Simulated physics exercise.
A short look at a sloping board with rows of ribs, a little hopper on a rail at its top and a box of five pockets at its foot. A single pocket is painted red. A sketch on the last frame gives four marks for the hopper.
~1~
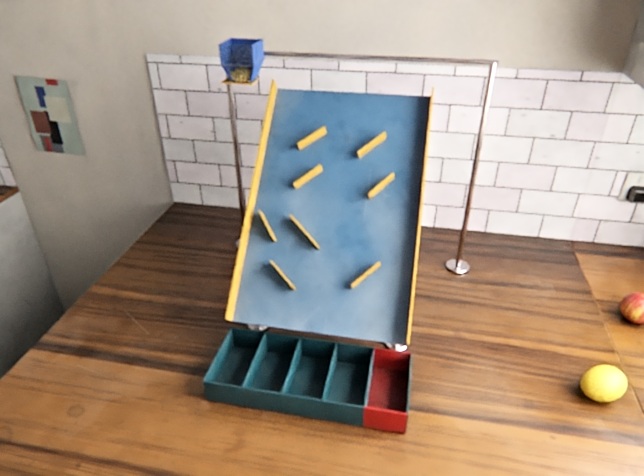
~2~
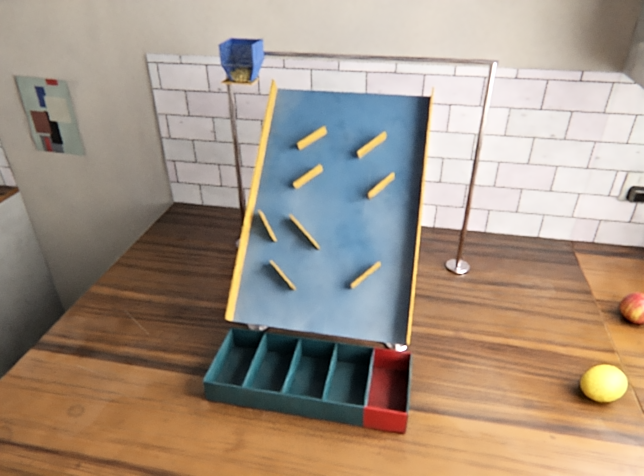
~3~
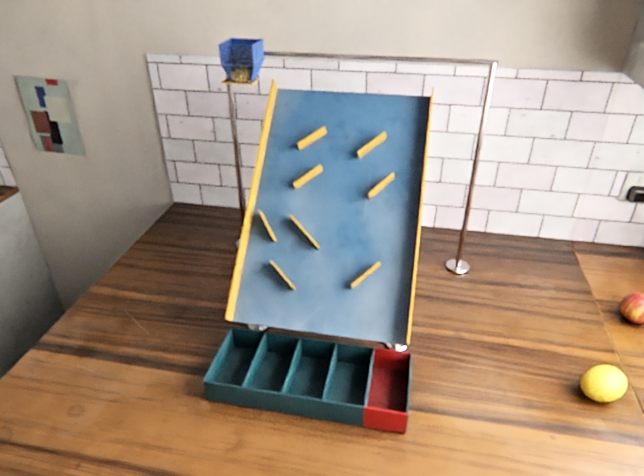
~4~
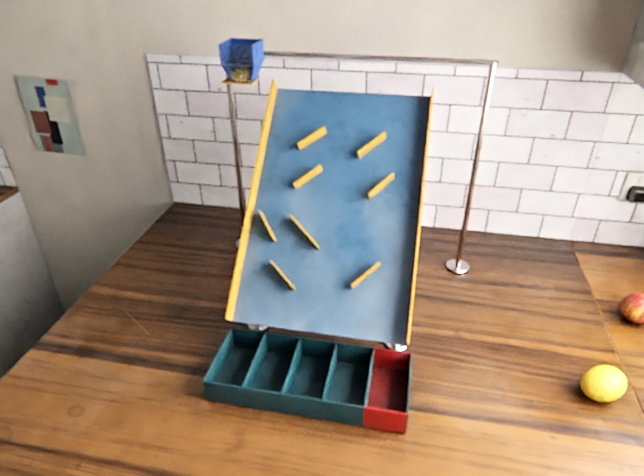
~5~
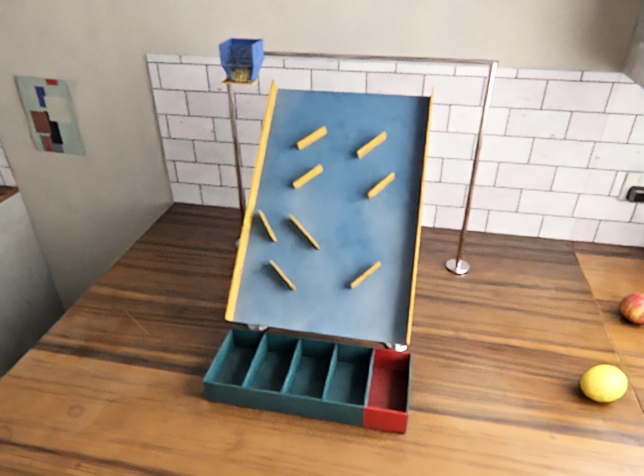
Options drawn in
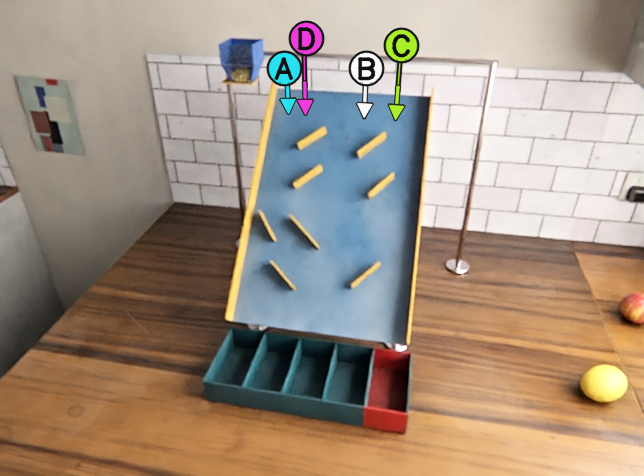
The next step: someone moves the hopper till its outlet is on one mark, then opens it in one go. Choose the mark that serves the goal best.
C.
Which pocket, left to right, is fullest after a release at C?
It is the fifth one.
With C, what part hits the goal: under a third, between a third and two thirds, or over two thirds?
Between a third and two thirds.
On the marked copy, mark A meets the board at (288, 108); mark B meets the board at (364, 112); mark C meets the board at (395, 114); mark D meets the board at (305, 109).
For mark A, none in the red pocket, all in other pockets.
For mark B, none in the red pocket, nearly all in other pockets, a stray few outside the box.
For mark C, about half in the red pocket, about half in other pockets, a stray few outside the box.
For mark D, none in the red pocket, nearly all in other pockets, a small part outside the box.
